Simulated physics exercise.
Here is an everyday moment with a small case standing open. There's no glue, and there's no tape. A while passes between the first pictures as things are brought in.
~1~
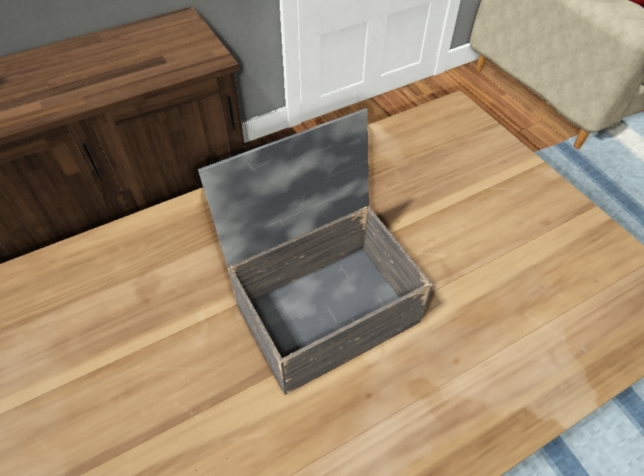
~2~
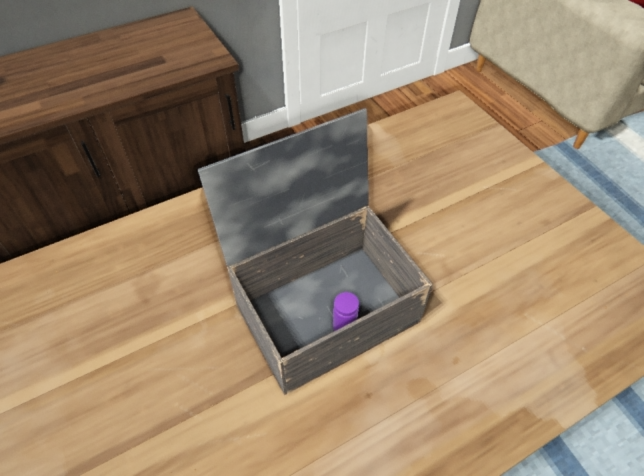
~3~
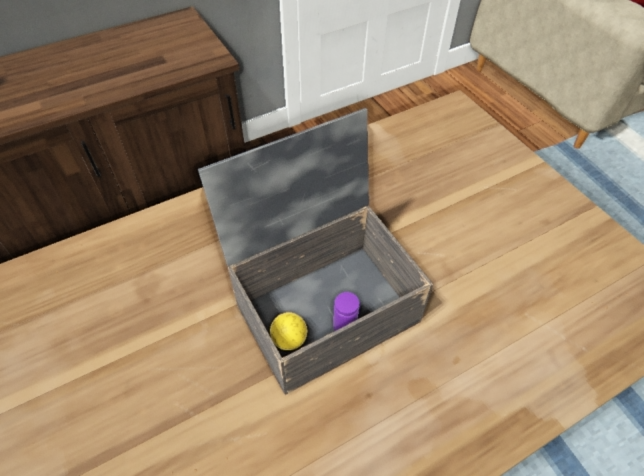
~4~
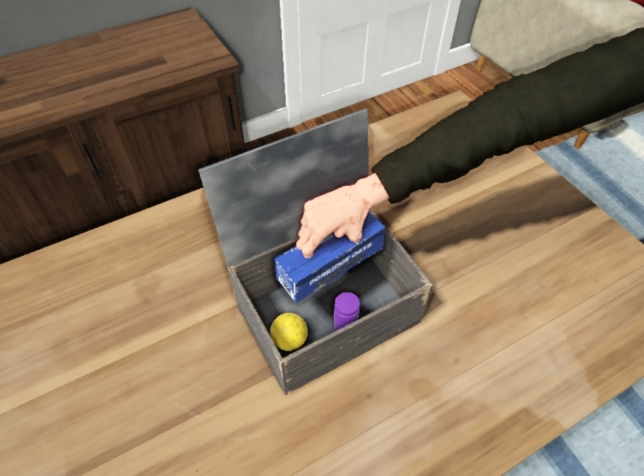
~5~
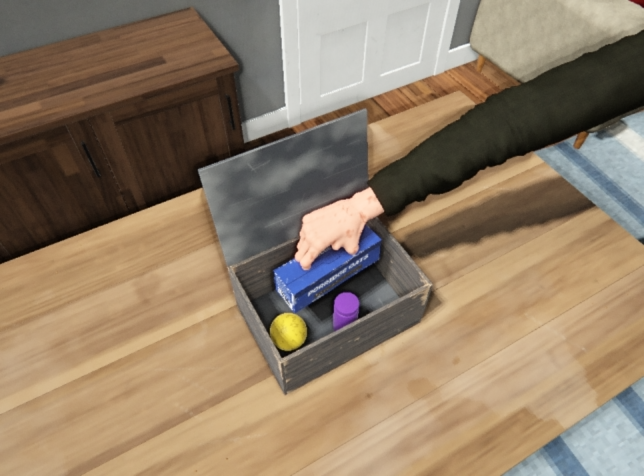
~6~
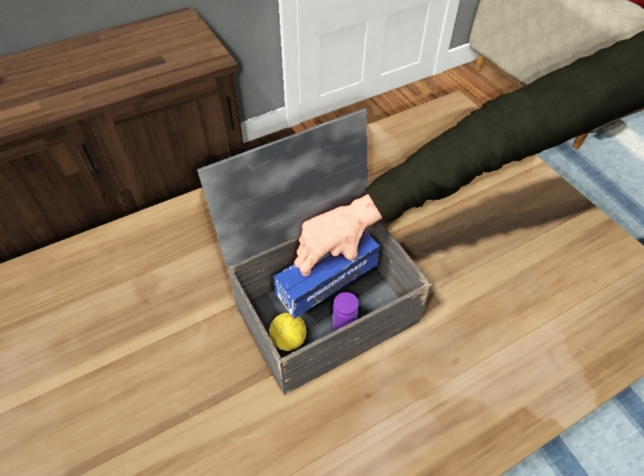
A purple cylinder and yellow ball appear in an open box before a hand lowers a blue carton inside.
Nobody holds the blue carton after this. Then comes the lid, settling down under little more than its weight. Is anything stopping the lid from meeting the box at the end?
No, the lid closes.
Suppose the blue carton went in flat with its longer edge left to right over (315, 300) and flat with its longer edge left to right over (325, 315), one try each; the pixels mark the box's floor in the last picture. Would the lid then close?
Trial 1: Lid lowered. Trial 2: Lid lowered.
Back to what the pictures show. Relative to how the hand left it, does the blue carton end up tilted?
The blue carton ends up leaning.
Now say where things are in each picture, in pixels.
In the first frame, the last thing is not in view yet.
In the second frame, the last thing is not in view yet; purple shaker (346, 315).
In the third frame, the last thing is not in view yet; purple shaker (346, 315).
In the fourth frame, on its way; blue carton (331, 254); purple shaker (346, 315).
In the fifth frame, on its way; blue carton (328, 265); purple shaker (346, 315).
In the sixth frame, put in, still held; blue carton (328, 270); purple shaker (345, 315).
Then, 0.90 s after the last picture, lid starting down; blue carton on its side near (304, 283).
Then, 1.70 s after the last picture, lid 48° above the rim; blue carton on its side near (304, 283); yellow ball rolled a little.
At rest, lid shut; tipped over in the box, blue carton; moved from the start, yellow ball; purple shaker in place. Seen from the same camera at the end, blue carton near (304, 283).
